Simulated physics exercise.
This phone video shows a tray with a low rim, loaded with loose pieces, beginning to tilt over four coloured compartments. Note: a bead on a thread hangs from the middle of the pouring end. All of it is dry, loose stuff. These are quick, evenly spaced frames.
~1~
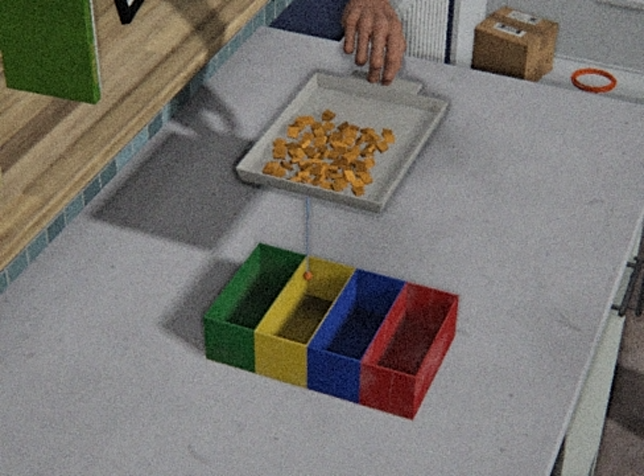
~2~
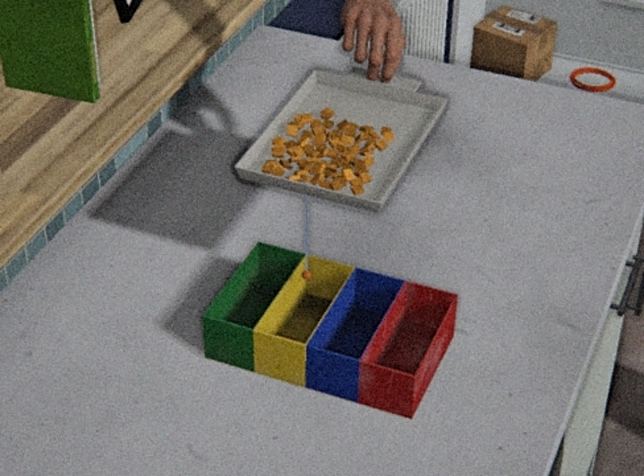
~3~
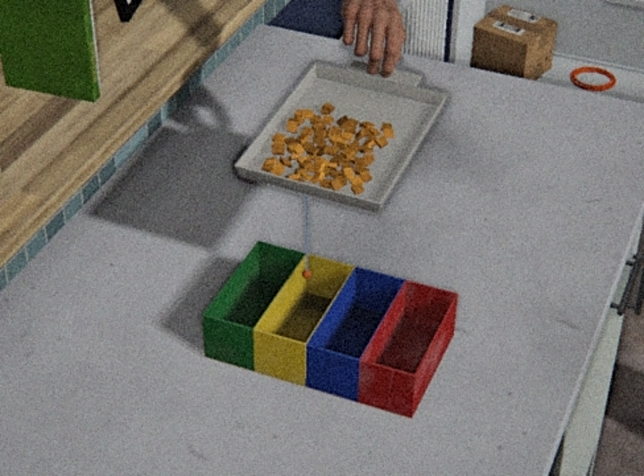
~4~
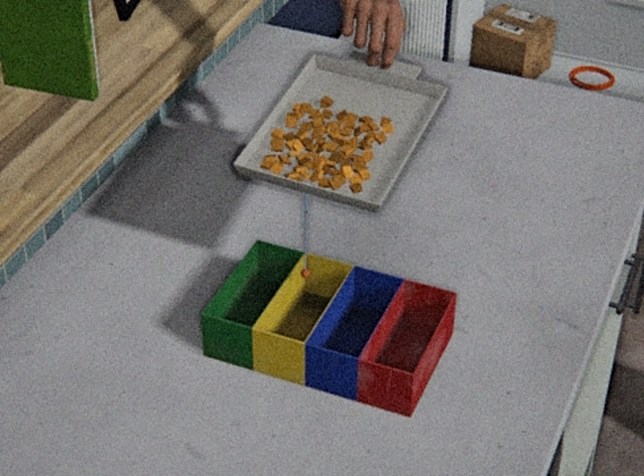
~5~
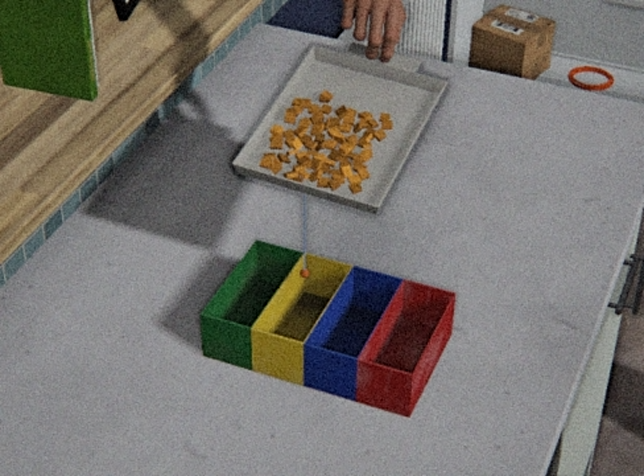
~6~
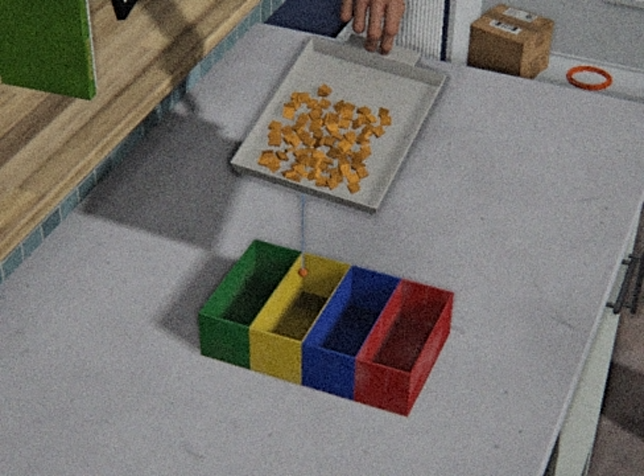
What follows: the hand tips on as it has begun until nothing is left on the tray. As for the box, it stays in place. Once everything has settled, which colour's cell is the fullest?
The blue cell is the fullest.
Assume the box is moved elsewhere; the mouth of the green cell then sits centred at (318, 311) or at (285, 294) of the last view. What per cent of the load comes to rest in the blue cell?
In turn 0 and 20 in a hundred.
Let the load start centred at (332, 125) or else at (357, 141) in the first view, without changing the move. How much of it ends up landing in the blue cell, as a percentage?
First case: Close to 80 %; second case: Close to 70 %.
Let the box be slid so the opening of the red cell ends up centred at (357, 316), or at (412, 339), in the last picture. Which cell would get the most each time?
The cell in red, and then the blue cell.
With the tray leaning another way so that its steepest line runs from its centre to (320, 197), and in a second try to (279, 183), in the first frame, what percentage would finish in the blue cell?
Case one 40 %; case two 0 %.
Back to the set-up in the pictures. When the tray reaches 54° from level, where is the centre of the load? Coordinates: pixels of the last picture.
I'd put the middle close to (328, 167).
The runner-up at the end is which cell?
Behind the top one comes the yellow cell.
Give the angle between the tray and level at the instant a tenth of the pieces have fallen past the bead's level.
At roughly 85°.
Soon, tray tipped steeply; all on the tray.
A while on, tray tipped right over; about two thirds on the tray; about a quarter in the blue cell; a small part in the yellow cell; a stray few in the red cell; a small part falling or outside the box.
Towards the end, tray tipped past a quarter turn; about two thirds in the blue cell; about a quarter in the yellow cell; a stray few in the red cell.
Finally, tray tipped past a quarter turn; about two thirds in the blue cell; about a quarter in the yellow cell; a stray few in the red cell; none in the green cell.
